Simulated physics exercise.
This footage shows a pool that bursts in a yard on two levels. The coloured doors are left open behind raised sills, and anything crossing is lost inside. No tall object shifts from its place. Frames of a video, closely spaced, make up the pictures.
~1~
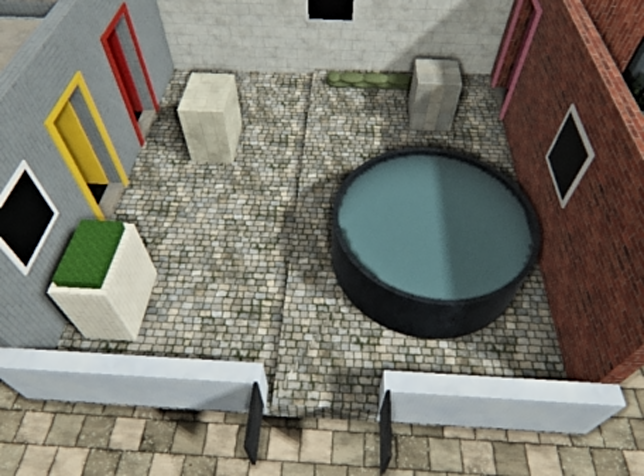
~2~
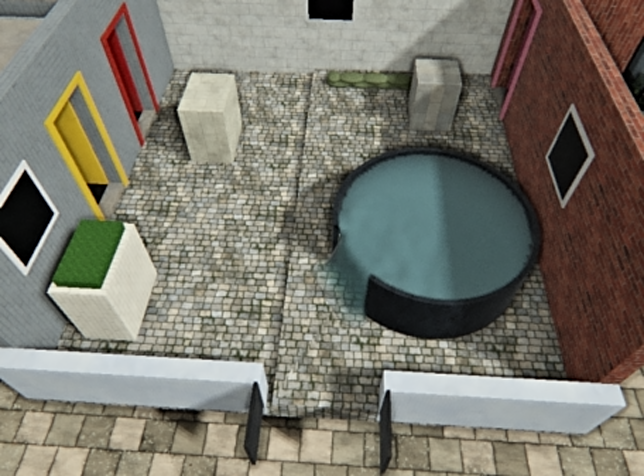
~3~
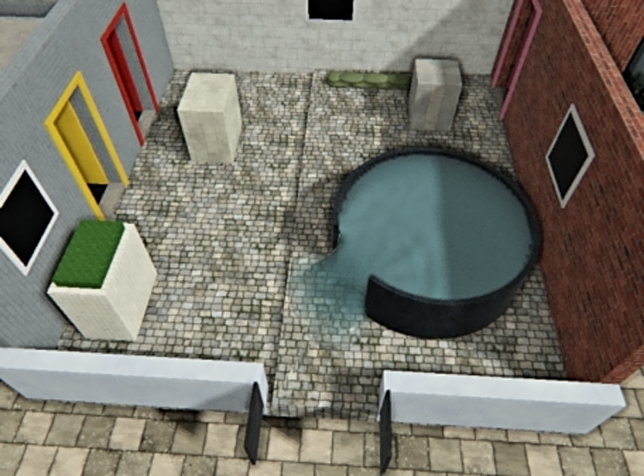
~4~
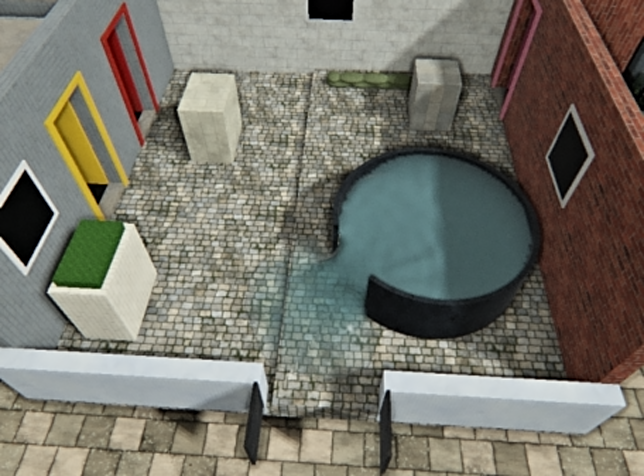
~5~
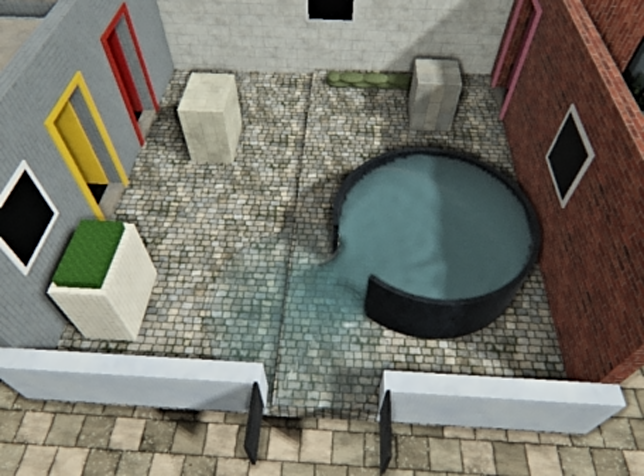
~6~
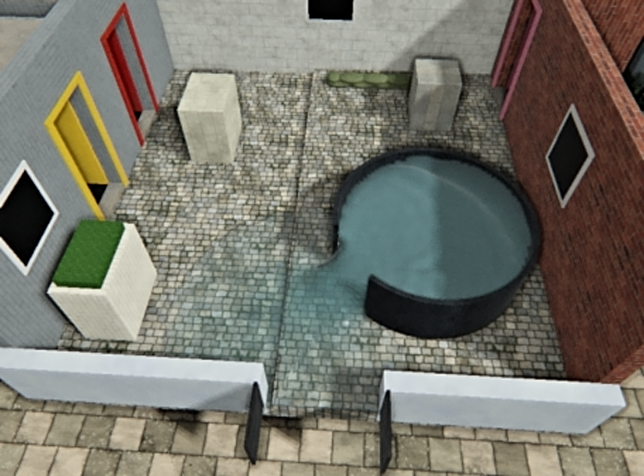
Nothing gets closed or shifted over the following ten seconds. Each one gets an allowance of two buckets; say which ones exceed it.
Going through them: The red door exceeds it; the pink door does not exceed it; the yellow door exceeds it.
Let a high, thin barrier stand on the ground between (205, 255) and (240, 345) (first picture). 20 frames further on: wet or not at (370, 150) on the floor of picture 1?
At that spot: Untouched.
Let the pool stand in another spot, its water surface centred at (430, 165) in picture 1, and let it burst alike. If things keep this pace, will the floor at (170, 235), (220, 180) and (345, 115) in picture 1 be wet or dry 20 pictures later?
Spot by spot, in the order asked: Swamped, swamped, untouched.
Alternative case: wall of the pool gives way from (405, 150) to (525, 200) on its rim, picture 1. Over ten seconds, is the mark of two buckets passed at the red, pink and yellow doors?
Well, the red door overshoots, the pink door overshoots, and the yellow door comes up short.
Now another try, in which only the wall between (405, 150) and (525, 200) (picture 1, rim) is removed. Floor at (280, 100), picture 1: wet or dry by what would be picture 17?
Soaked.
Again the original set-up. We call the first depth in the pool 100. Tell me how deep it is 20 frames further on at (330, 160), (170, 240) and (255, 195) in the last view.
0, 12 and 0 in a hundred, in turn.
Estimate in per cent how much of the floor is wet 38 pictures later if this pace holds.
About 55 per cent.
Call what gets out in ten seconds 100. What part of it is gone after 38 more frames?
About 70 per cent.
A moment on, water covers 25 % of the floor; the red door not reached, the pink door not reached, the yellow door not reached.
Next, water covers 25 % of the floor; the red door not reached, the pink door not reached, the yellow door under two buckets in.
Then, water covers 35 % of the floor; the red door wet at the sill, nothing in, the pink door not reached, the yellow door over two buckets in.
Later, water covers 55 % of the floor; the red door under two buckets in, the pink door not reached, the yellow door over two buckets in.
In the end, water covers 65 % of the floor; the red door over two buckets in, the pink door not reached, the yellow door over two buckets in.
